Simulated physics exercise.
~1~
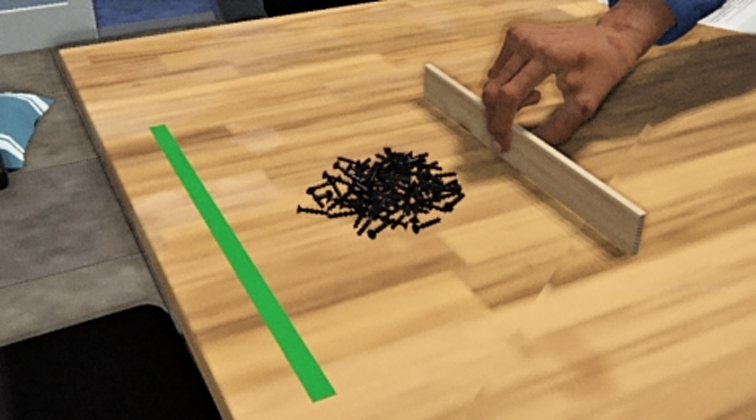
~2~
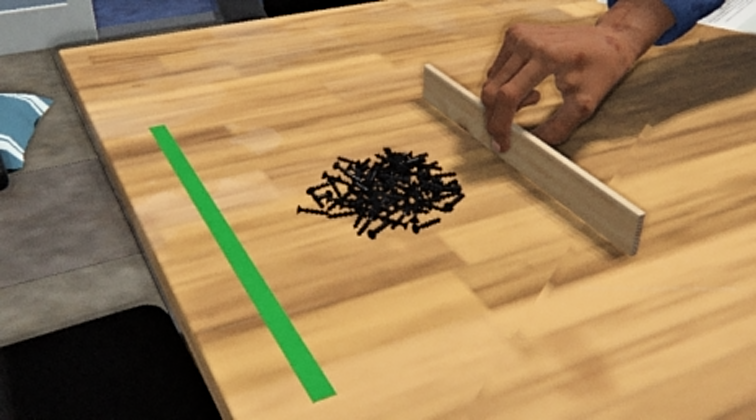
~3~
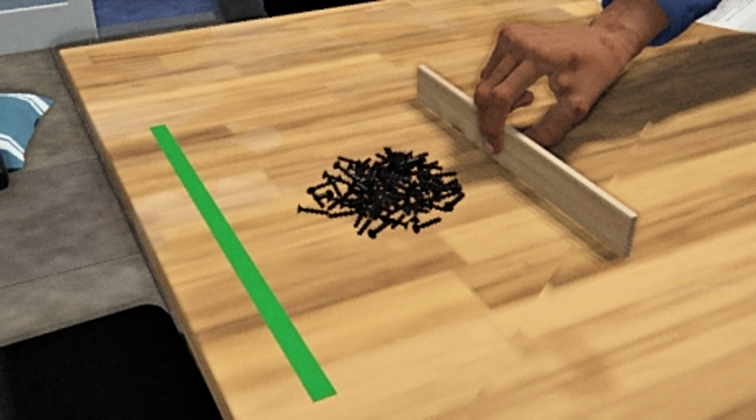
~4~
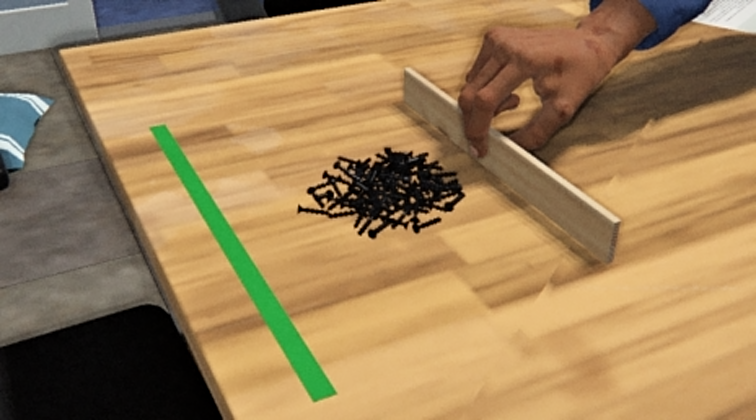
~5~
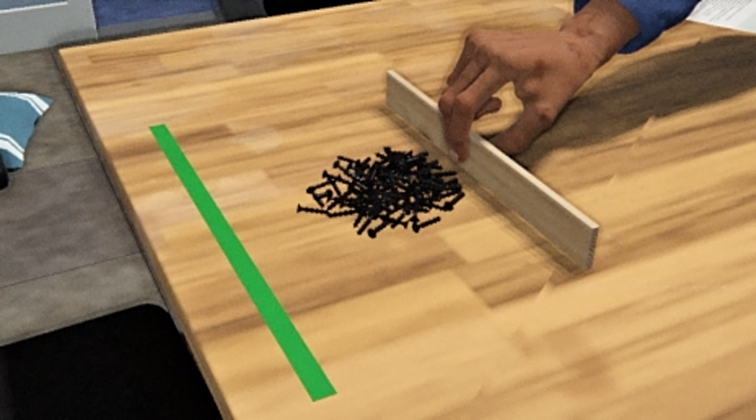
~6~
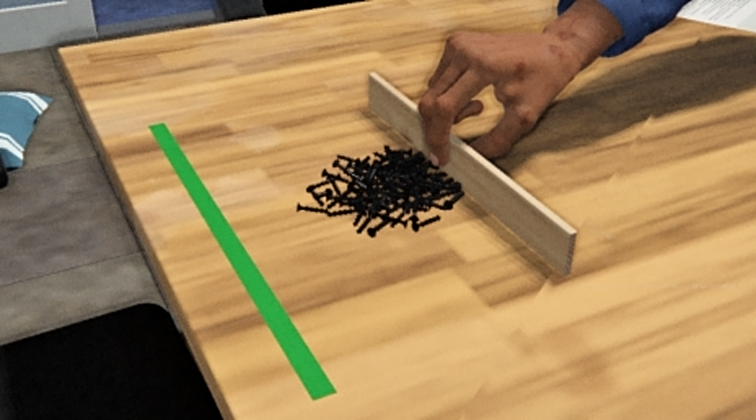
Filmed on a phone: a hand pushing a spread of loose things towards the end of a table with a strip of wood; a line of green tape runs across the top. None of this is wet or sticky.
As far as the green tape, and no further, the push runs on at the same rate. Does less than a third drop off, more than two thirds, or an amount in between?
The share that drops off is in between.
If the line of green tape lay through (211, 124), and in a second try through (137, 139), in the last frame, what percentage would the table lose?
Roughly 0 per cent the first time and 90 per cent the second.
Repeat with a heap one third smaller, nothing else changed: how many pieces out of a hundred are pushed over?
Around 40 percent.
Soon after the last picture, strip of wood still moving, near (336, 167); heap all on the table, its front near (239, 218).
A little later, strip of wood stopped at the green tape; heap about a quarter over the edge.
Later still, strip of wood stopped at the green tape; heap about half over the edge.
At rest, strip of wood stopped at the green tape; heap about half over the edge.
